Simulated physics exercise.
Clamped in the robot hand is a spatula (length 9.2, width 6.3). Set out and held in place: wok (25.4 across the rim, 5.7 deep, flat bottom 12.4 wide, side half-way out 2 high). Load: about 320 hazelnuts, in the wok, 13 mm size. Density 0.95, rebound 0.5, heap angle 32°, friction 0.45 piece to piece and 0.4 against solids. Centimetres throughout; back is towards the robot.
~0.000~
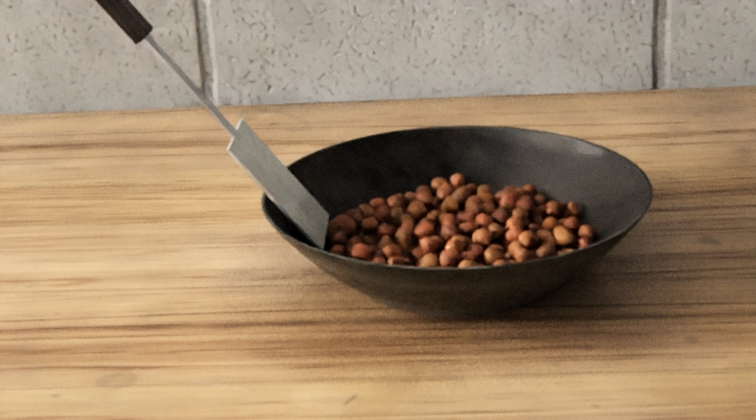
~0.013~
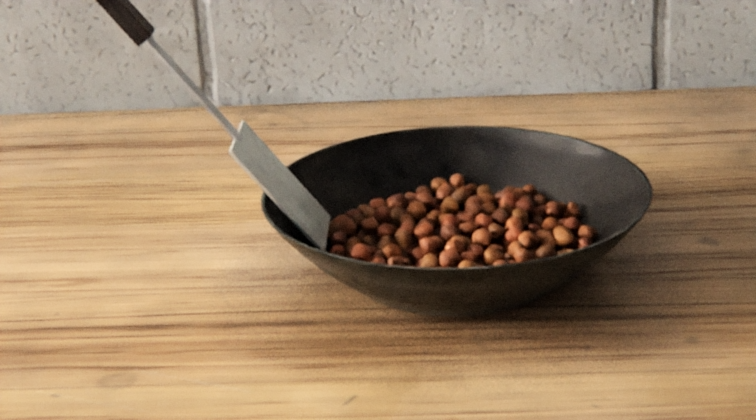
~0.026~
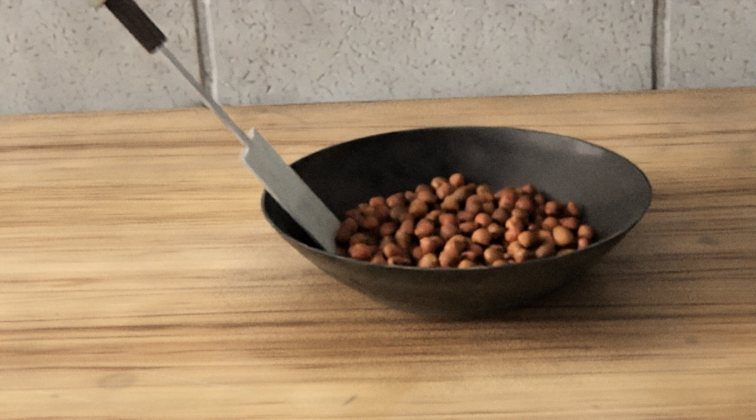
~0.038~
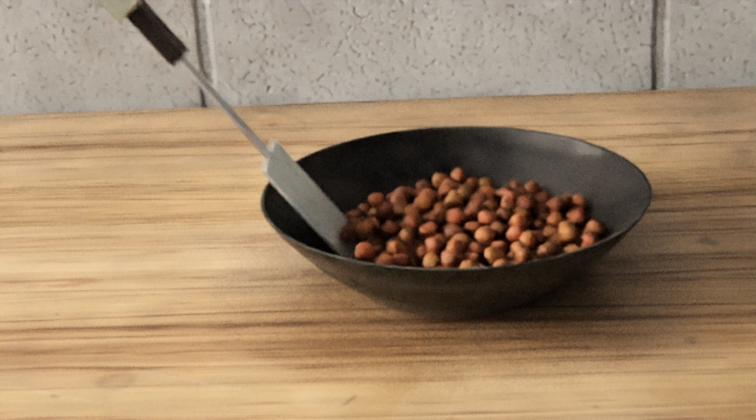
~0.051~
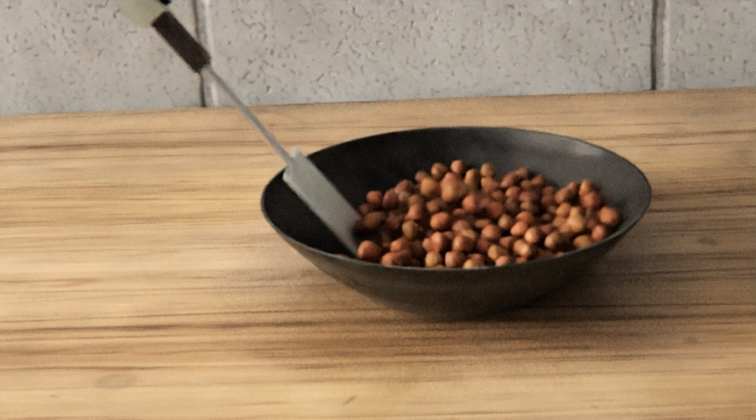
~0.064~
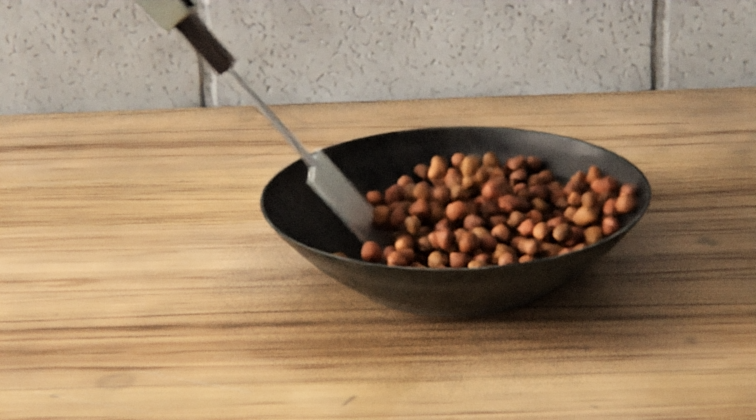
On a wooden counter, a spatula held from the upper left sliding rightward into a dark wok, pushing brown hazelnuts toward the right side.
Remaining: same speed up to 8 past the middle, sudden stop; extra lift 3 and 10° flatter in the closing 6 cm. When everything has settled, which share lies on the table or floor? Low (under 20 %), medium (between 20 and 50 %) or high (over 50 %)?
Share on the table or floor: Medium (between 20 and 50 %).
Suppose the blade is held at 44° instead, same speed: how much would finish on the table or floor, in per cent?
In that case some 25 per cent.
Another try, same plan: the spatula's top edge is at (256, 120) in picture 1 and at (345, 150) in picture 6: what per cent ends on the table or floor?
About 35 per cent.
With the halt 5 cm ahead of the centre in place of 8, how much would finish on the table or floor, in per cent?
Then about 10 per cent.
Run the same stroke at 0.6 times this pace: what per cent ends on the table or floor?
About 20 per cent.
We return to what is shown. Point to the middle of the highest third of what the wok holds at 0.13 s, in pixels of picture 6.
Near (566, 189).
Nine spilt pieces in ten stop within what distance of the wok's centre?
About 55 cm.
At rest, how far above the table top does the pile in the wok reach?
About 5.5 cm.
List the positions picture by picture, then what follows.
The first picture shows spatula top edge at (234, 134), sloping 53°; upper third of the load around (462, 226), from x 335 to 585, top at y 180; 325 in the wok.
The second picture shows spatula top edge at (236, 136), sloping 53°; upper third of the load around (461, 226), from x 335 to 585, top at y 180.
The third picture shows spatula top edge at (247, 143), sloping 53°; upper third of the load around (462, 227), from x 340 to 585, top at y 180.
The fourth picture shows spatula top edge at (268, 155), sloping 53°; upper third of the load around (466, 226), from x 345 to 595, top at y 175.
The fifth picture shows spatula top edge at (291, 162), sloping 53°; upper third of the load around (475, 214), from x 340 to 610, top at y 170.
The sixth picture shows spatula top edge at (314, 164), sloping 53°; upper third of the load around (497, 205), from x 340 to 630, top at y 160; 325 in the wok.
After 0.10 s, sloping 53°, highest piece 11 above the table; 322 in the wok, 3 on the blade or in flight.
After 0.13 s, sloping 50°, highest piece 14 above the table; 315 in the wok, 10 on the blade or in flight.
After 0.34 s, sloping 43°, highest piece 23 above the table; 220 in the wok, 57 on the table or floor, 48 on the blade or in flight.
After 1.39 s, sloping 43°, highest piece 5 above the table; 219 in the wok, 106 on the table or floor.
At rest, 219 in the wok, 106 on the table or floor. That is 33 % on the table or floor.
